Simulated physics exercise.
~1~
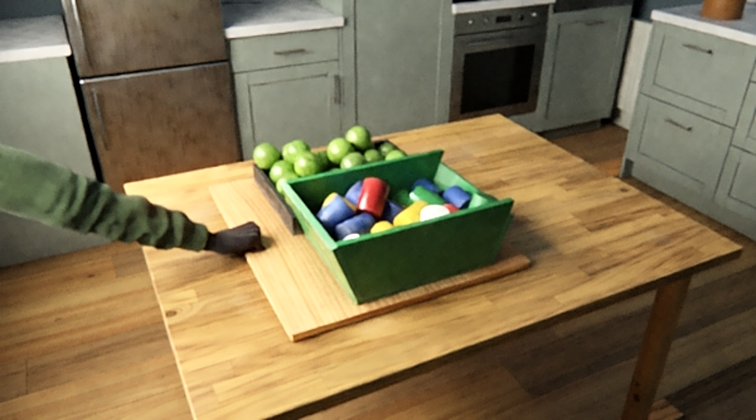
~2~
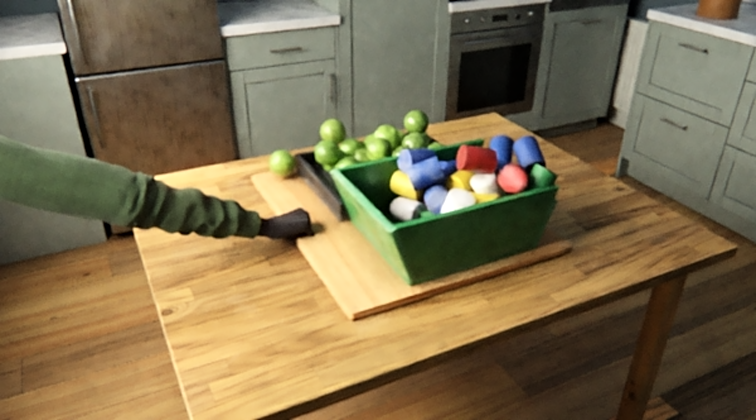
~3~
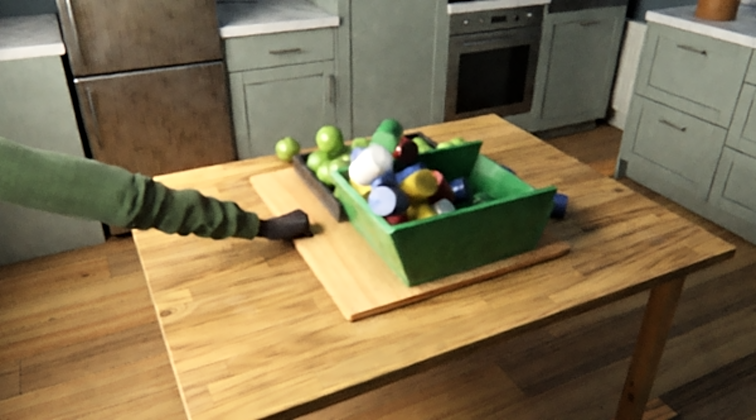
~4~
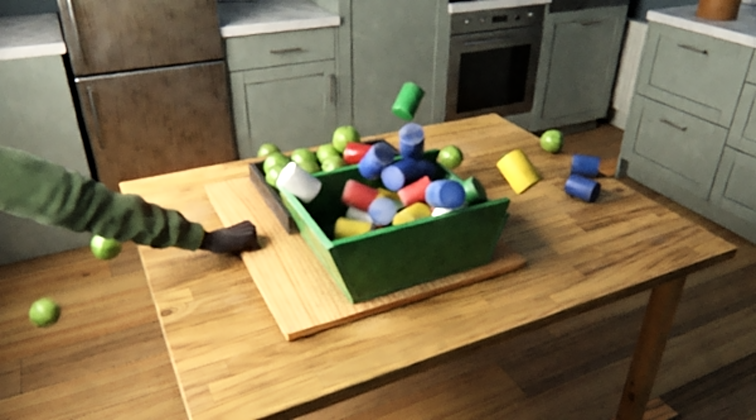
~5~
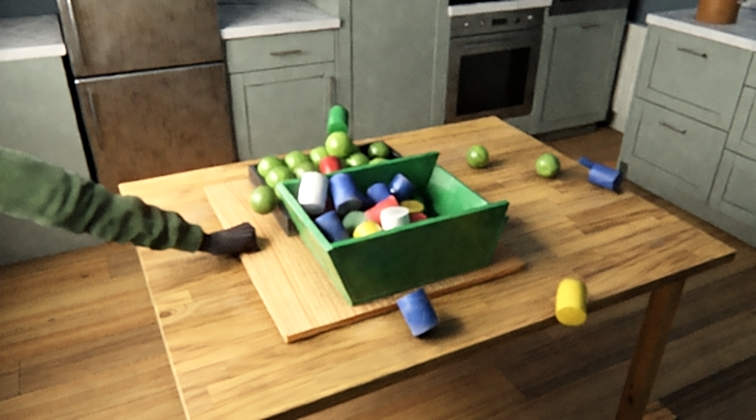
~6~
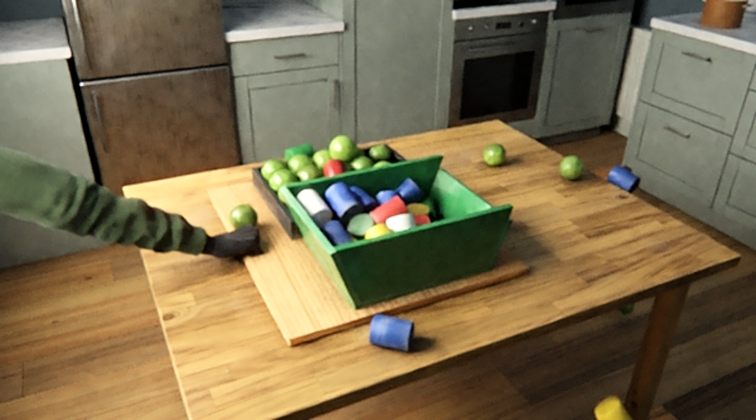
In a kitchen, a gloved hand jerked a board right and back left across a wooden table, jolting a black tub of green apples and a green tub of colourful jars until several spilled, leaving some scattered on the tabletop while a yellow jar fell off.
